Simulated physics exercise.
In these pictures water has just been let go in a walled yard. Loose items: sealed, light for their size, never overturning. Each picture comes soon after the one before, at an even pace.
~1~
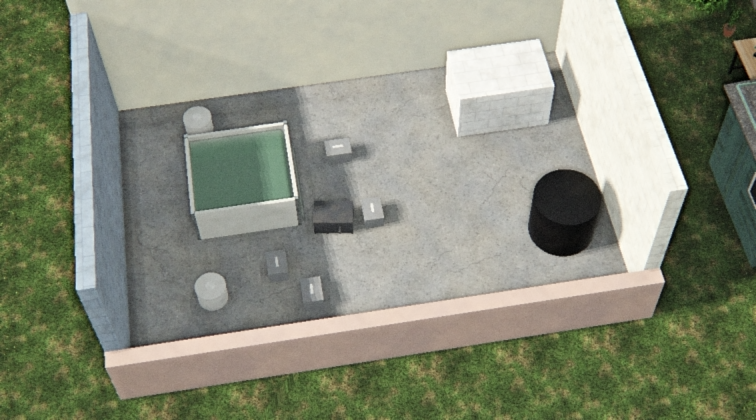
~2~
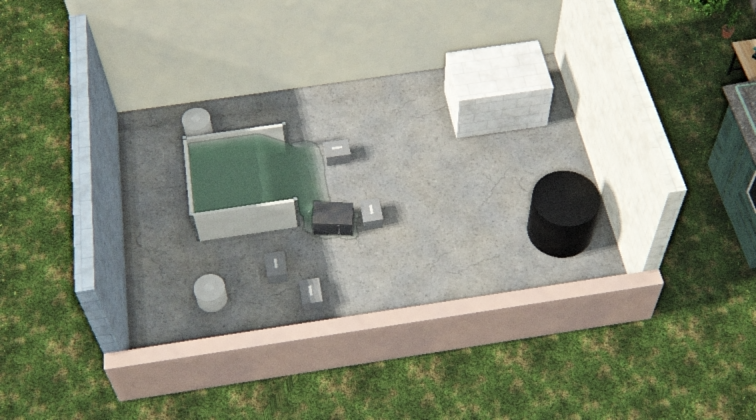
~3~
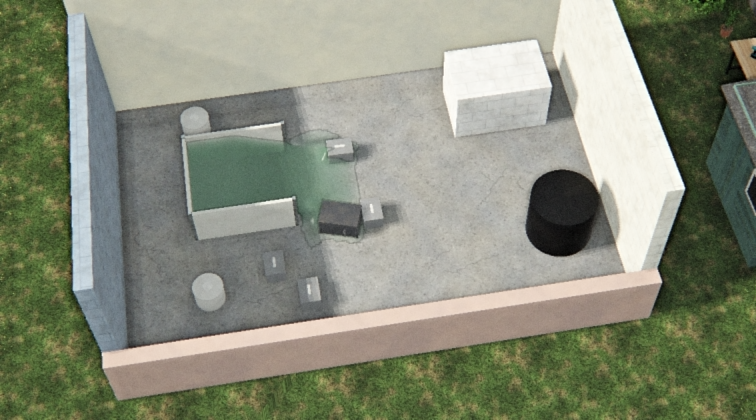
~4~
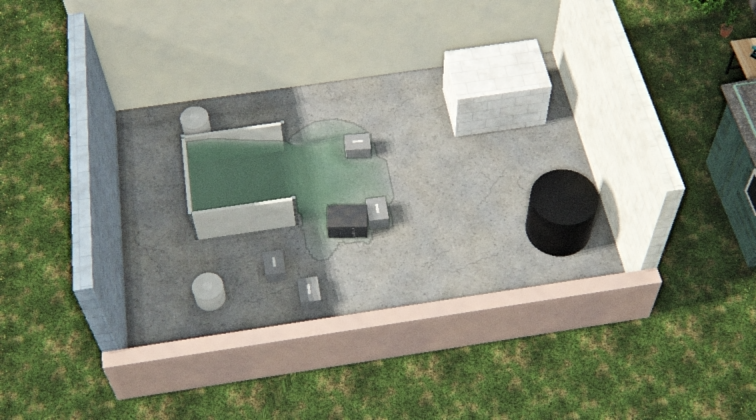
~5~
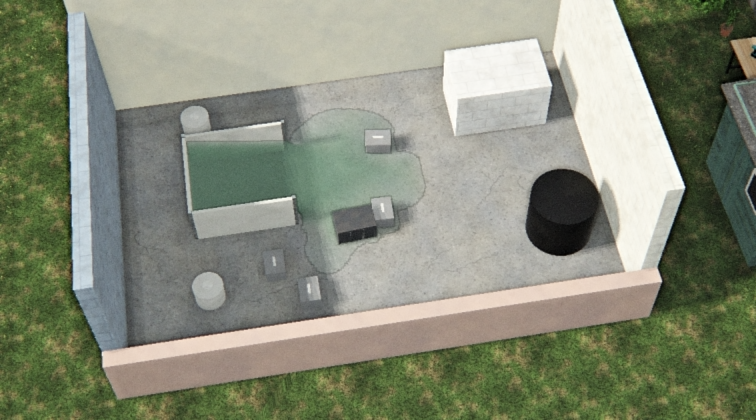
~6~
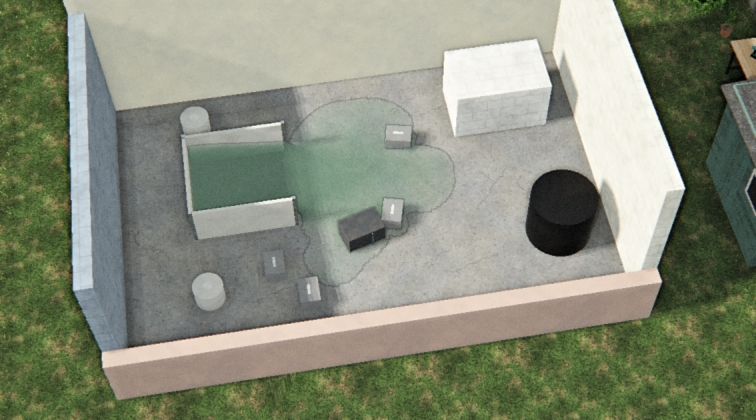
Greenish water poured out of the open right side of a square tank and spread across the walled yard's grey floor, pushing a few small grey boxes and a dark crate slowly rightward.
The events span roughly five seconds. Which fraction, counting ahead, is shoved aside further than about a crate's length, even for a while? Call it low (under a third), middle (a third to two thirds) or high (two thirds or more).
Middle.
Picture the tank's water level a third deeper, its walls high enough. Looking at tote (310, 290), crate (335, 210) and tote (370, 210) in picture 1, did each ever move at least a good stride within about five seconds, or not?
Order as given: Not past it; displaced that much; displaced that much.
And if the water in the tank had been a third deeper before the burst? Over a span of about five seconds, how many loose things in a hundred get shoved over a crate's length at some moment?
40 per cent.
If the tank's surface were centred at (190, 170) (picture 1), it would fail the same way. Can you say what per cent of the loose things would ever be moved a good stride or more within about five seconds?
Near 40 in a hundred.
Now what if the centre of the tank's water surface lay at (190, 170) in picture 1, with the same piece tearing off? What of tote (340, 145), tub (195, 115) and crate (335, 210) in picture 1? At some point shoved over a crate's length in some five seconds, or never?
Result per object - went far, stayed close, went far.
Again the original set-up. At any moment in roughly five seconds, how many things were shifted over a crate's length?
Tally: 3.
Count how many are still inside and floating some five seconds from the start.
Counted: 2.
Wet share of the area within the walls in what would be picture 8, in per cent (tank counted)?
35 %.
A moment on, 3 of 7 are well off their spots; 0 afloat.
Next, 3 of 7 are well off their spots; 1 afloat.
Later, 3 of 7 are well off their spots; 3 afloat.
In the end, 3 of 7 are well off their spots, and 3 have been at some point; 2 afloat.
